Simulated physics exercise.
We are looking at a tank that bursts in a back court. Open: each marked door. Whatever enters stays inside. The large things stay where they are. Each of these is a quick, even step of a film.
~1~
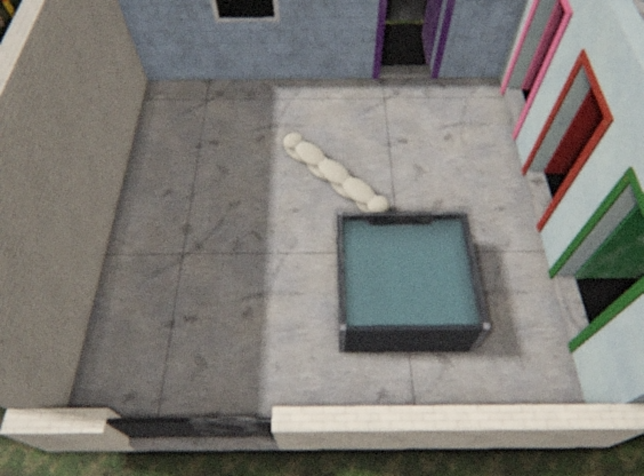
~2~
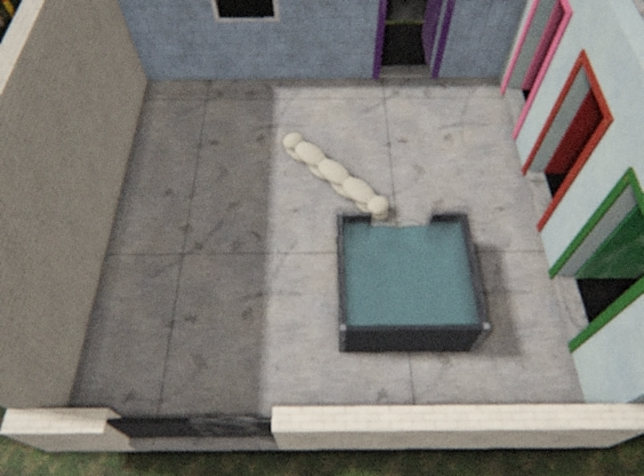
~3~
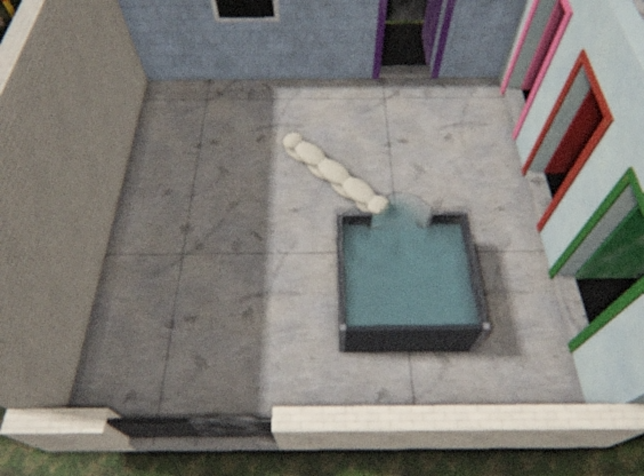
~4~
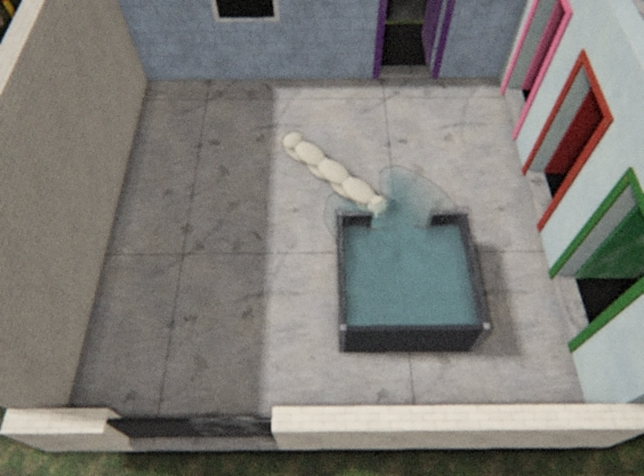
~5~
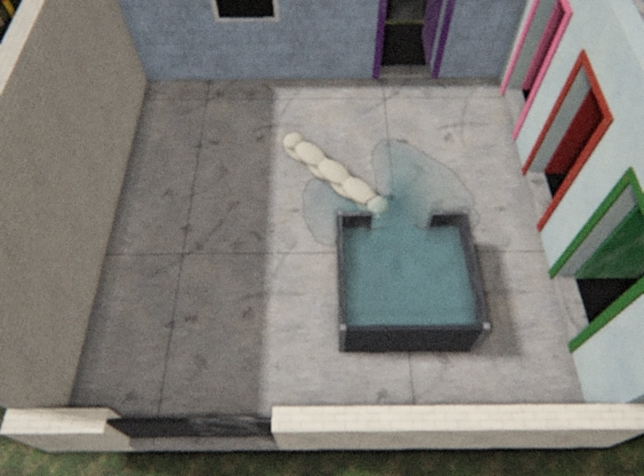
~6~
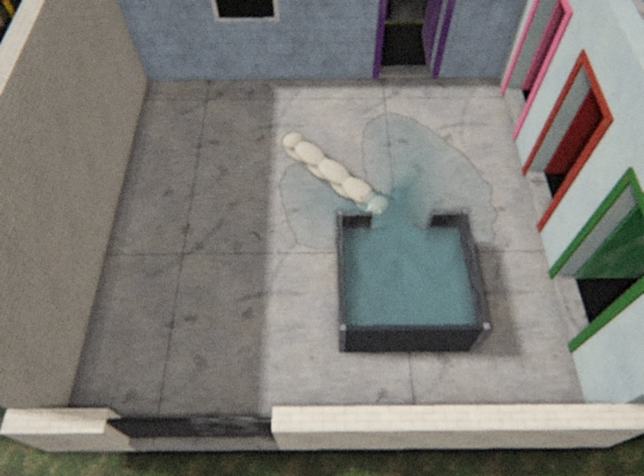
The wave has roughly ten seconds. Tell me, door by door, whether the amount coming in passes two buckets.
At the purple door it passes two buckets; at the green door it stays within two buckets; at the pink door it stays within two buckets; at the red door it stays within two buckets.
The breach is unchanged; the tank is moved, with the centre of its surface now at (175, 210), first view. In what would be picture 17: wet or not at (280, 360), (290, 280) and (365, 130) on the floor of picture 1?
Check in sequence: Still parched, still parched, still parched.
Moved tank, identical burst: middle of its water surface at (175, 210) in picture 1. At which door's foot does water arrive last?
It is the one in green.
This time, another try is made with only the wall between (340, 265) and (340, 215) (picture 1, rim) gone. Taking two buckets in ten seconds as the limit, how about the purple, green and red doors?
Lab note: Purple below the mark, green below the mark, red below the mark.
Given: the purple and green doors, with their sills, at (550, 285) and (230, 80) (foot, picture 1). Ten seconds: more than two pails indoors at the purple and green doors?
Taking them in turn, the purple one falls short and the green one falls short.
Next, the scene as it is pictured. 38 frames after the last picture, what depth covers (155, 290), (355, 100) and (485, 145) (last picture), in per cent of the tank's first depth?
Respectively 4, 8 and 12 per cent.
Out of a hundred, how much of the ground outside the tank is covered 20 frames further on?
Near 50 in a hundred.
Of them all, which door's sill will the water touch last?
The door marked green.
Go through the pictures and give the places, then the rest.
The first frame shows the water tank at (407, 270) is whole and still.
In the second frame, water pours out on the water tank's far side and has run to a hidden place.
In the third frame, water pours out on the water tank's far side and has run to (407, 198).
In the fourth frame, water pours out on the water tank's far side and has run to (404, 172).
In the fifth frame, the front is at (401, 145), out from the gap on the water tank's far side.
In the sixth frame, water pours out on the water tank's far side and has run to (398, 120).
A moment on, water covers 35 % of the floor; the purple door under two buckets in, the green door not reached, the pink door wet at the sill, nothing in, the red door wet at the sill, nothing in.
Next, water covers 45 % of the floor; the purple door over two buckets in, the green door not reached, the pink door wet at the sill, nothing in, the red door wet at the sill, nothing in.
Then, water covers 50 % of the floor; the purple door over two buckets in, the green door wet at the sill, nothing in, the pink door under two buckets in, the red door wet at the sill, nothing in.
Later, water covers 70 % of the floor; the purple door over two buckets in, the green door wet at the sill, nothing in, the pink door under two buckets in, the red door wet at the sill, nothing in.
In the end, water covers 90 % of the floor; the purple door over two buckets in, the green door wet at the sill, nothing in, the pink door under two buckets in, the red door wet at the sill, nothing in.
